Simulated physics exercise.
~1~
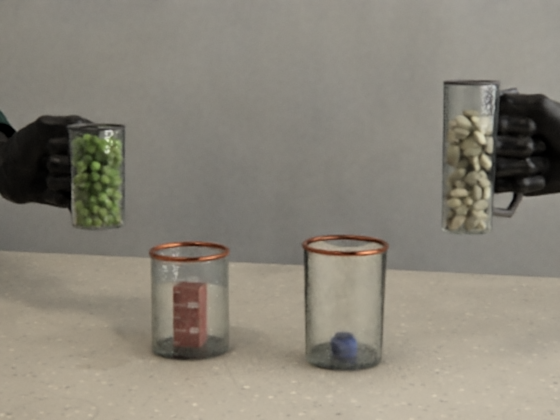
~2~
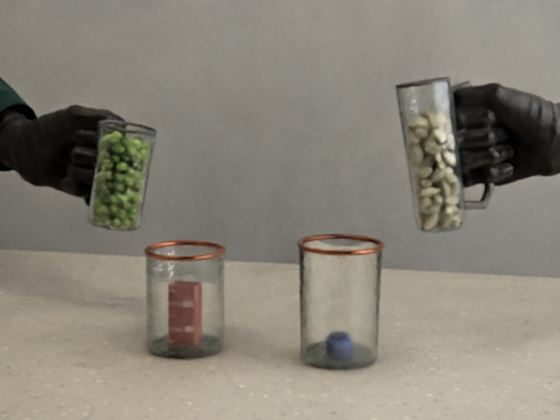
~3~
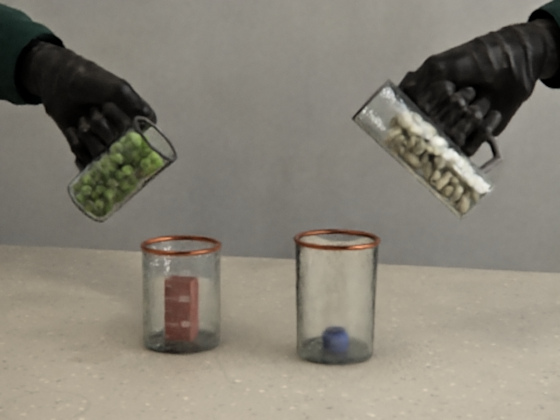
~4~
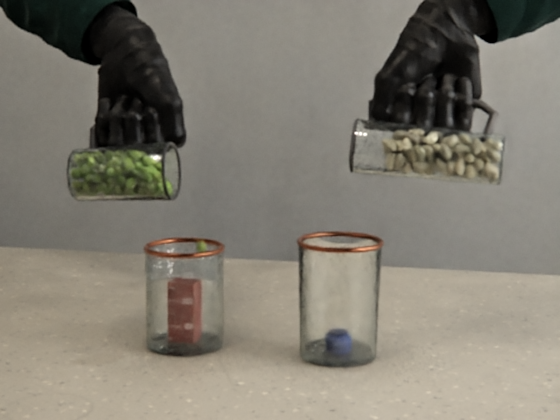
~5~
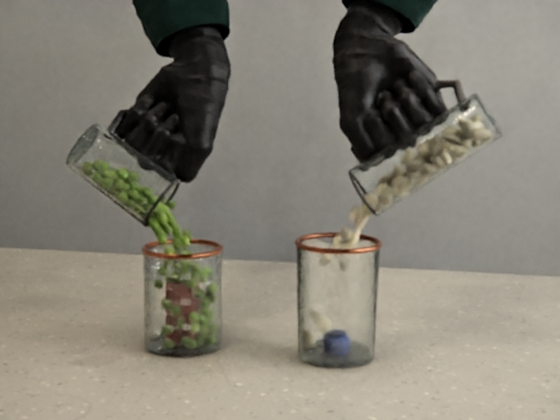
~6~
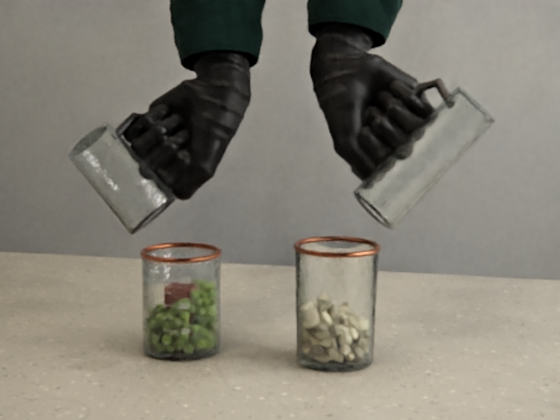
Two black-gloved hands tipped clear cups over a pair of copper-rimmed glasses, pouring green pea-like bits into the left and whitish pebbles into the right until both cups were empty, leaving the red block's top showing but the small blue object buried.
